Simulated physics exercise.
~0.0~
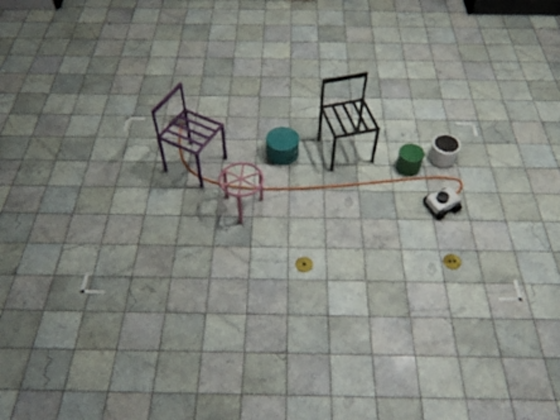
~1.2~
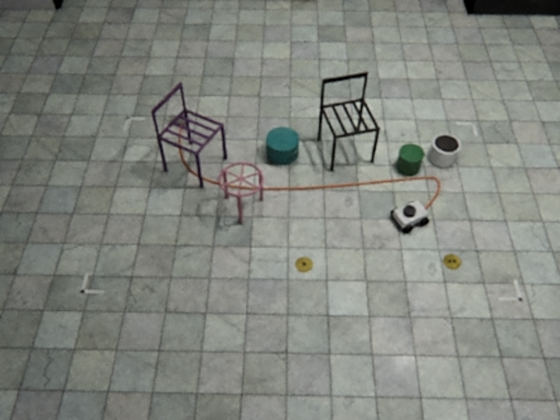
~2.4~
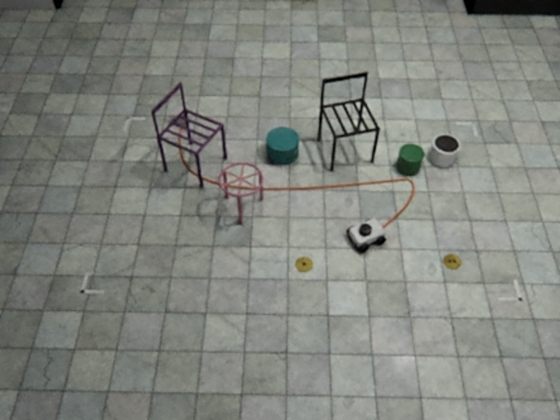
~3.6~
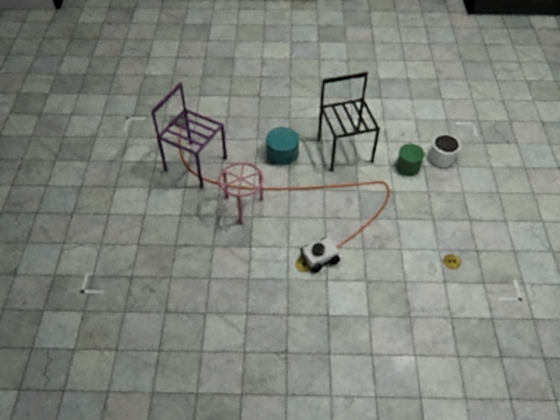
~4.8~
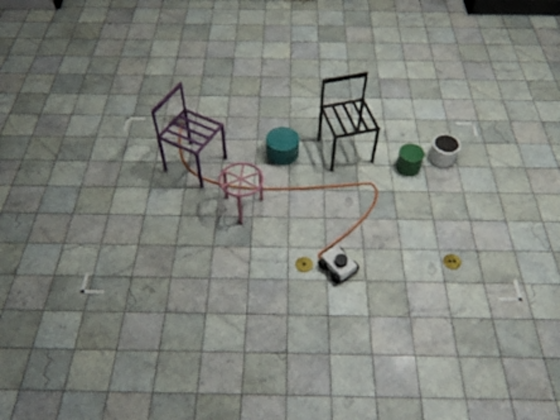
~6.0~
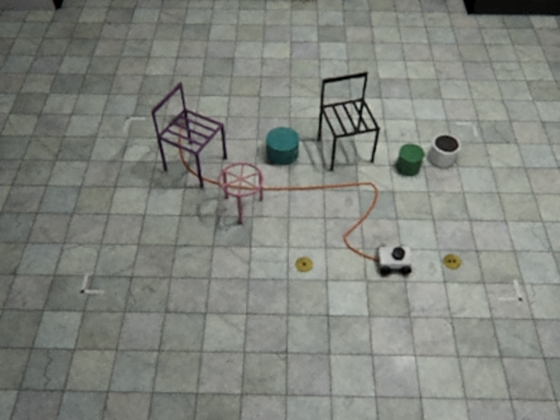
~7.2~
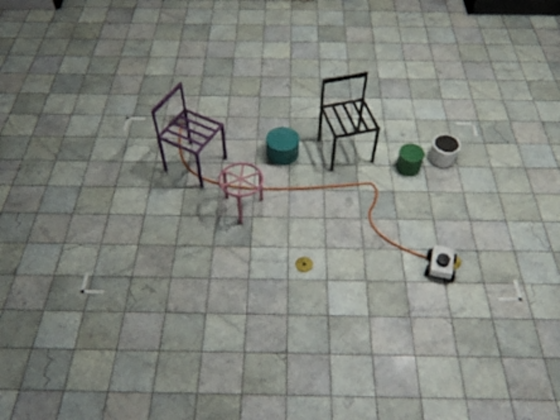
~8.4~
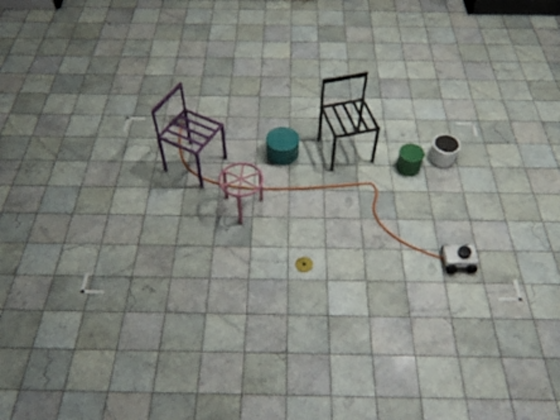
The clip opens on a pale tiled floor where a small white and black cart sits at the right, below a green bin and a white pot, with an orange lead running left past a pink stool to a purple chair. The cart drives left and toward the viewer, pulling the lead into a bend, until it reaches the left yellow mark. There it turns around and heads right, the lead curving behind it. It ends over the right yellow mark, hiding it, while the chairs, stool, teal bin, green bin and pot all remain in place.
